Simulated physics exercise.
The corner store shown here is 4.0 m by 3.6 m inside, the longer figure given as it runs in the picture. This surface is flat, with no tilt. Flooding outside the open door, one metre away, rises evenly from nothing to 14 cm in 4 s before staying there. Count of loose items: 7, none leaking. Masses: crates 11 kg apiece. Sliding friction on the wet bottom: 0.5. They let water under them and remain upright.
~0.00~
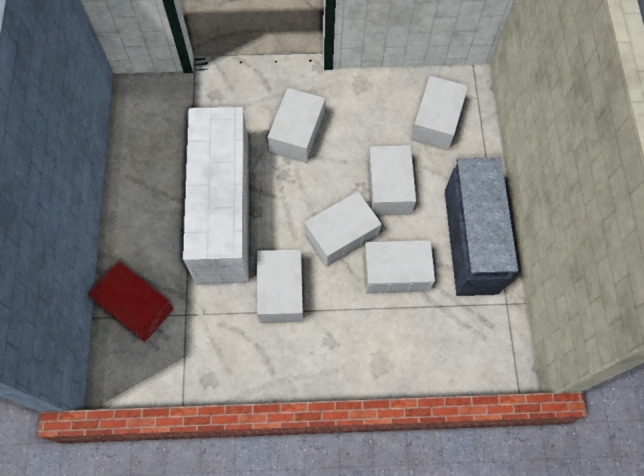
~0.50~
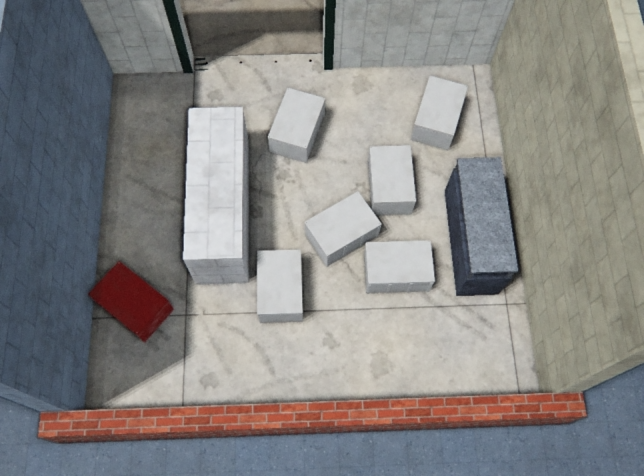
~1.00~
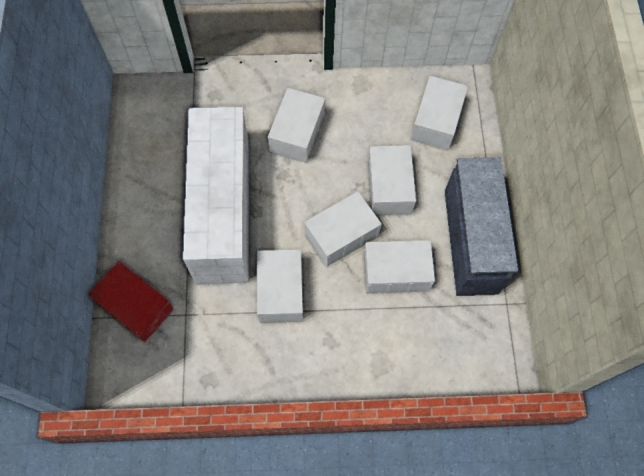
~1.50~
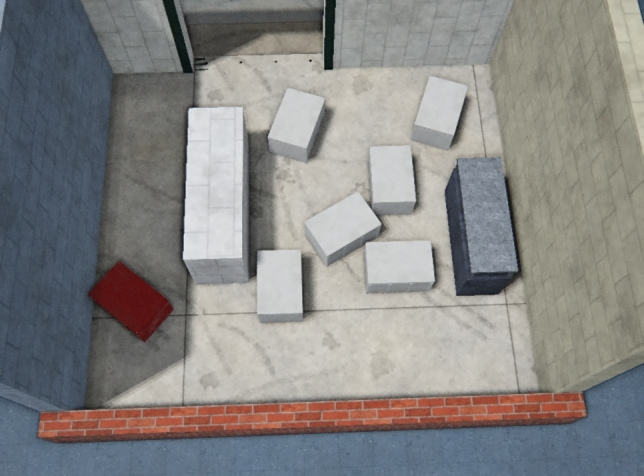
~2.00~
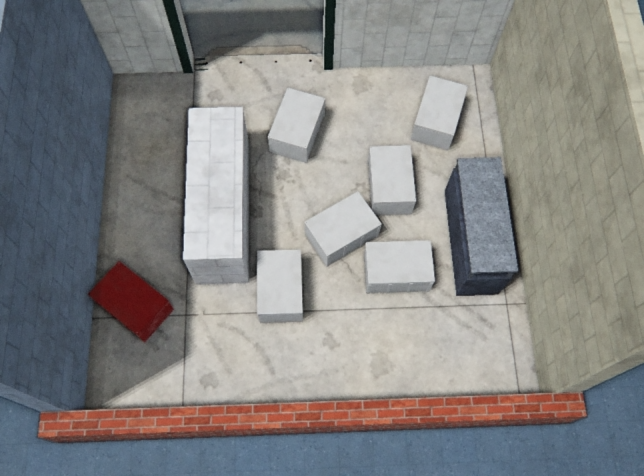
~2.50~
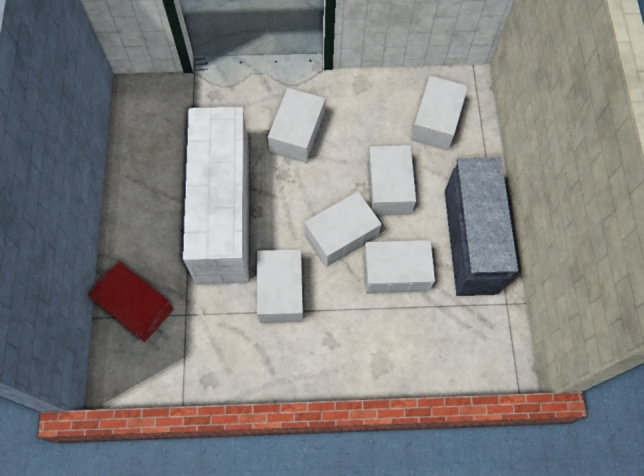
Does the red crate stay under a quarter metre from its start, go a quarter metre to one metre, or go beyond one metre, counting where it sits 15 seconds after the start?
It will likely make a small trip.
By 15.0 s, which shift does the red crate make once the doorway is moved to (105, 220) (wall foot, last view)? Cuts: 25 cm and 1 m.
Then the red crate ends far away.
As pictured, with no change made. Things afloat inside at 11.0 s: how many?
At that moment 5.
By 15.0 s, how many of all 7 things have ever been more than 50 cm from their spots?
The total is 7.
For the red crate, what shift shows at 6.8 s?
Displacement by then near 0 cm.
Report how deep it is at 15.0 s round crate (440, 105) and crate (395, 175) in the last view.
I'd put it at 7 cm and 8 cm respectively.
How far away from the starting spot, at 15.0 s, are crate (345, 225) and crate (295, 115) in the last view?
150 cm and 100 cm respectively.
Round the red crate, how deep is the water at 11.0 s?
8 cm, roughly.
After 3.5 s the red crate is near (128, 297), 0.0 m from its start, aground; 0 afloat.
After 6.8 s the red crate is near (129, 298), 0.0 m from its start, aground; 1 afloat.
After 11.0 s the red crate is near (213, 343), 0.9 m from its start, afloat; 5 afloat.
After 15.0 s the red crate is near (133, 351), 0.5 m from its start, afloat; 7 afloat.
